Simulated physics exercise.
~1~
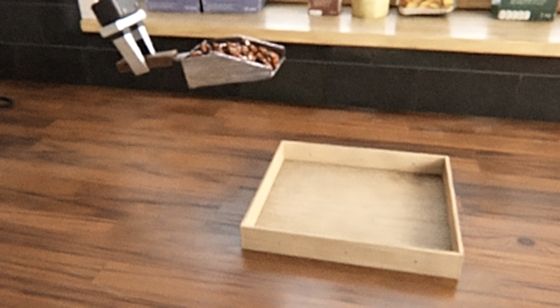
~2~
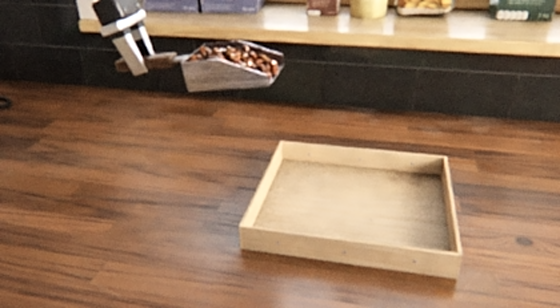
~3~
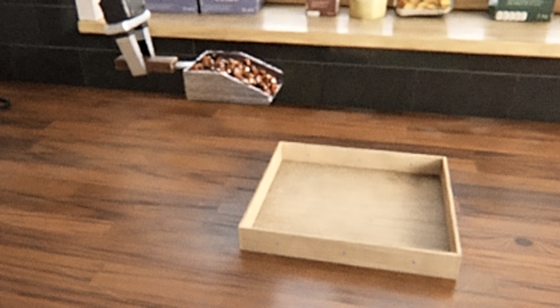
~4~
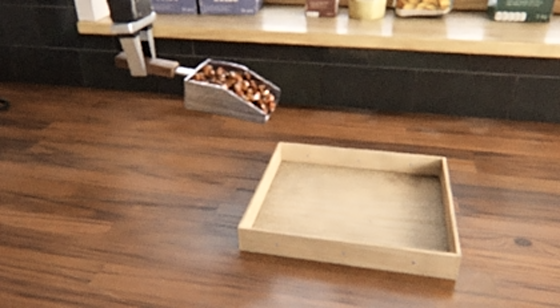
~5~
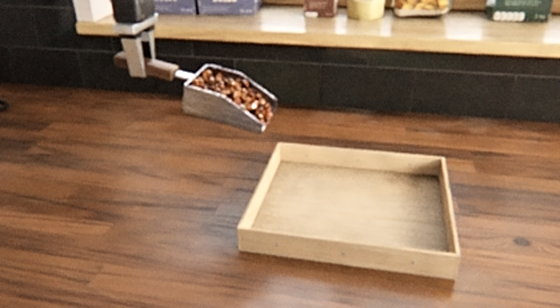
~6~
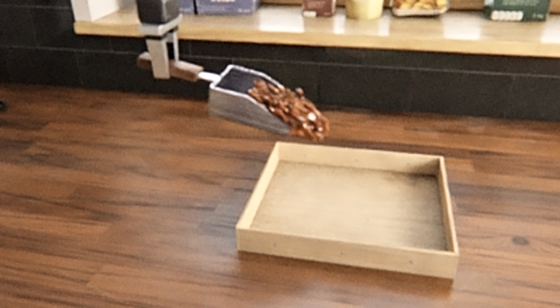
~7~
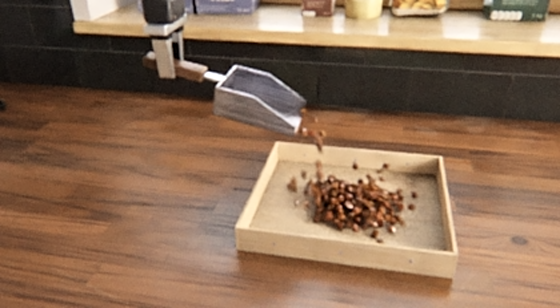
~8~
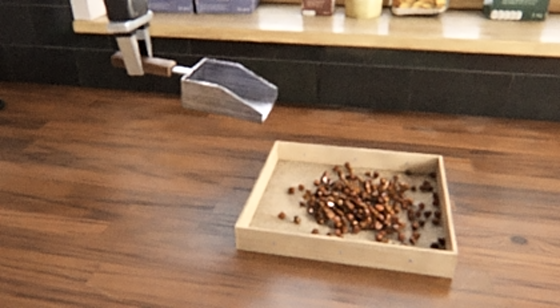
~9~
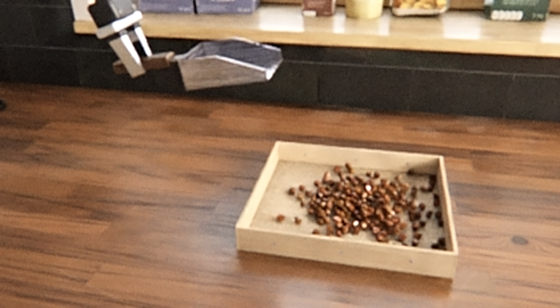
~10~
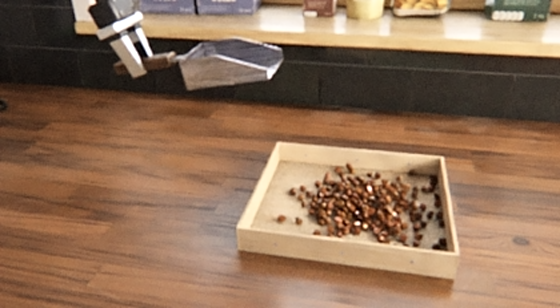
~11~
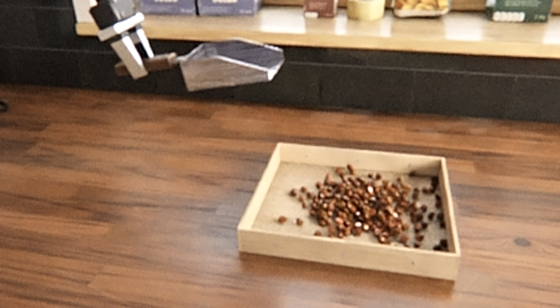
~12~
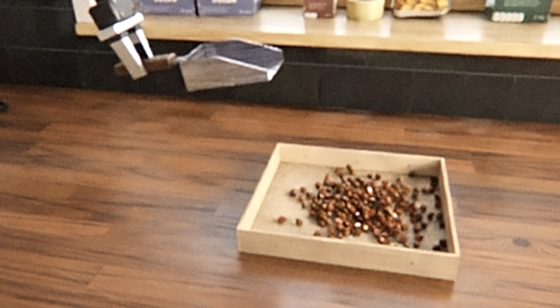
A gripped metal scoop tips forward, pours brown pellets into a wooden tray, and tilts back empty.
